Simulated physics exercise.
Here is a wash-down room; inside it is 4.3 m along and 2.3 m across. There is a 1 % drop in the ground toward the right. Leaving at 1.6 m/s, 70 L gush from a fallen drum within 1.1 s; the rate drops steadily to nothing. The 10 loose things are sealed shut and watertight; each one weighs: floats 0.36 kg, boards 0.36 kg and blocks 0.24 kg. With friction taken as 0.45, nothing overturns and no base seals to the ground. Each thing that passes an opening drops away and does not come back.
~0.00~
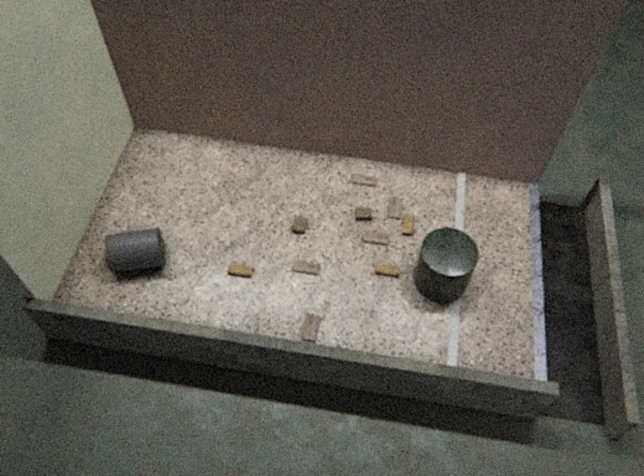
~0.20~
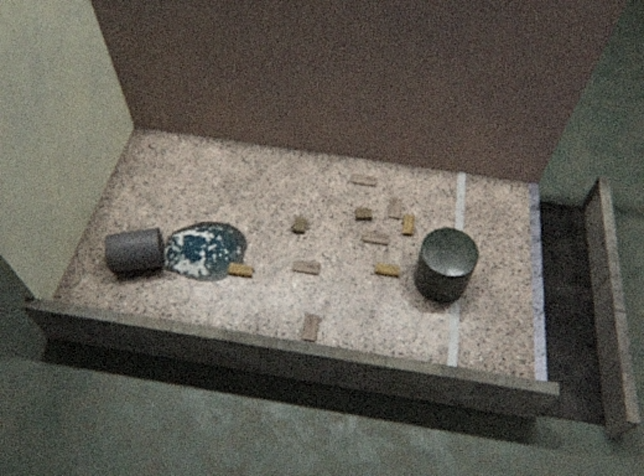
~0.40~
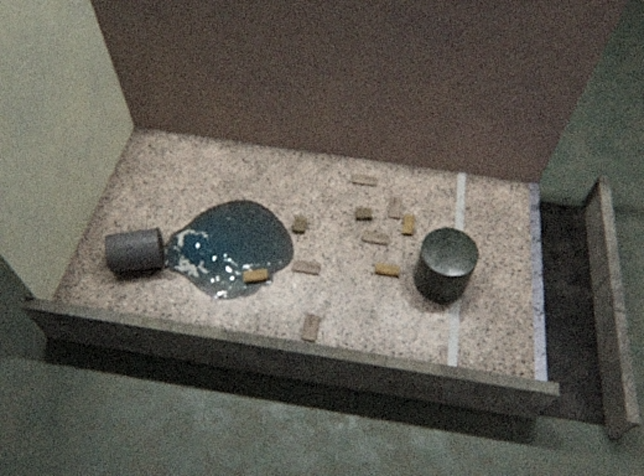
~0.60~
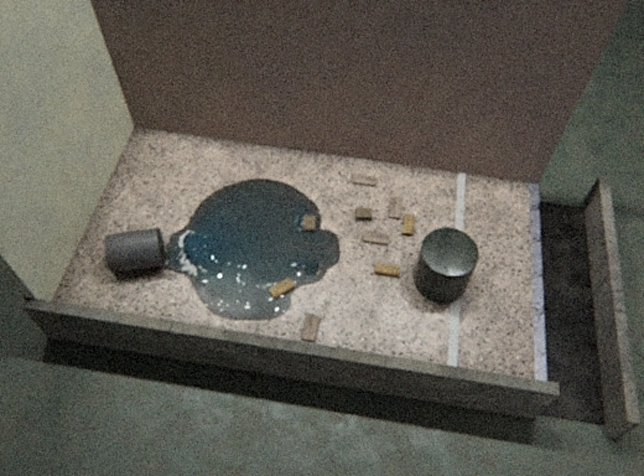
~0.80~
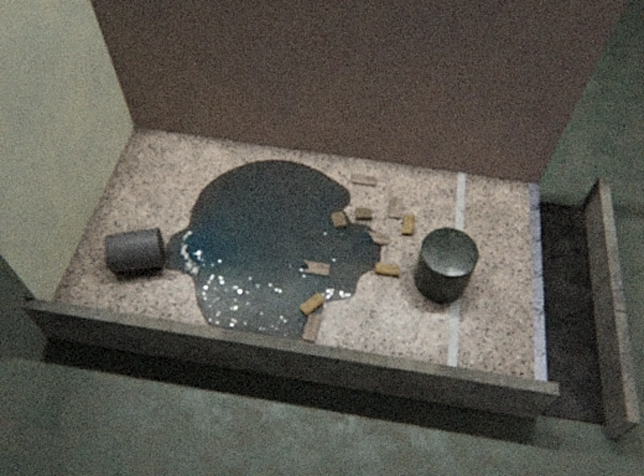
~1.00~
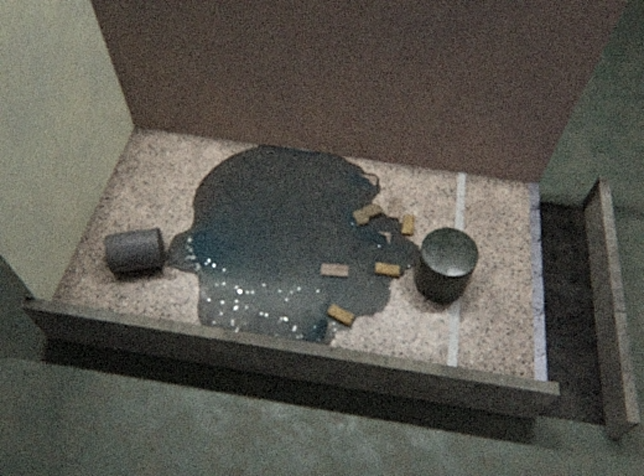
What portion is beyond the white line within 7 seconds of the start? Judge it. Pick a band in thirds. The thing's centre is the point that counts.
Band: Two thirds or above.
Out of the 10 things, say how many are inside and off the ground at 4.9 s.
At that time the total is 0.
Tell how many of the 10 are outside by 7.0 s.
I make it 8.
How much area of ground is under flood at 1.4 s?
My estimate is roughly 4.5 m2.
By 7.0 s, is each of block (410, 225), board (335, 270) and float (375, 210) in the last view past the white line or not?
Result, in listed order: Done / done / done.
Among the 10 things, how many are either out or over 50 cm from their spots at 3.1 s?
My count gives 9.
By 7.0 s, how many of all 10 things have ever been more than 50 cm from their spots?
All told, that gives 10.
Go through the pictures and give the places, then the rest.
In the first frame, a block at (240, 269) rests on the ground; a float at (300, 224), on the bottom; 0.0 m2 under water; 0 of 10 have shifted.
In the second frame, a block at (240, 269) rests on the ground; a float at (300, 224), on the bottom; water covers 0.4 m2; 0 of 10 have shifted.
In the third frame, a block at (255, 275) rests on the ground, 16 cm from its start; a float at (300, 224) rests on the ground; water covers 0.9 m2; 1 of 10 have shifted.
In the fourth frame, a block at (282, 287) floats, 44 cm from its start; a float at (309, 222), on the bottom, 9 cm from its start; 1.7 m2 under water; 2 of 10 have shifted.
In the fifth frame, a block at (312, 303) floats, 76 cm from its start; a float at (339, 219) rests on the ground, 39 cm from its start; 2.8 m2 under water; 3 of 10 have shifted.
In the sixth frame, a block at (341, 314), on the bottom, 103 cm from its start; a float at (361, 216), on the bottom, 61 cm from its start; water covers 3.8 m2; 5 of 10 have shifted.
After 1.4 s 0 of 10 are over the mark; 6 afloat.
After 3.1 s 9 of 10 are over the mark; 3 afloat.
After 4.9 s 9 of 10 are over the mark; 0 afloat.
After 7.0 s 9 of 10 are over the mark; 0 afloat.
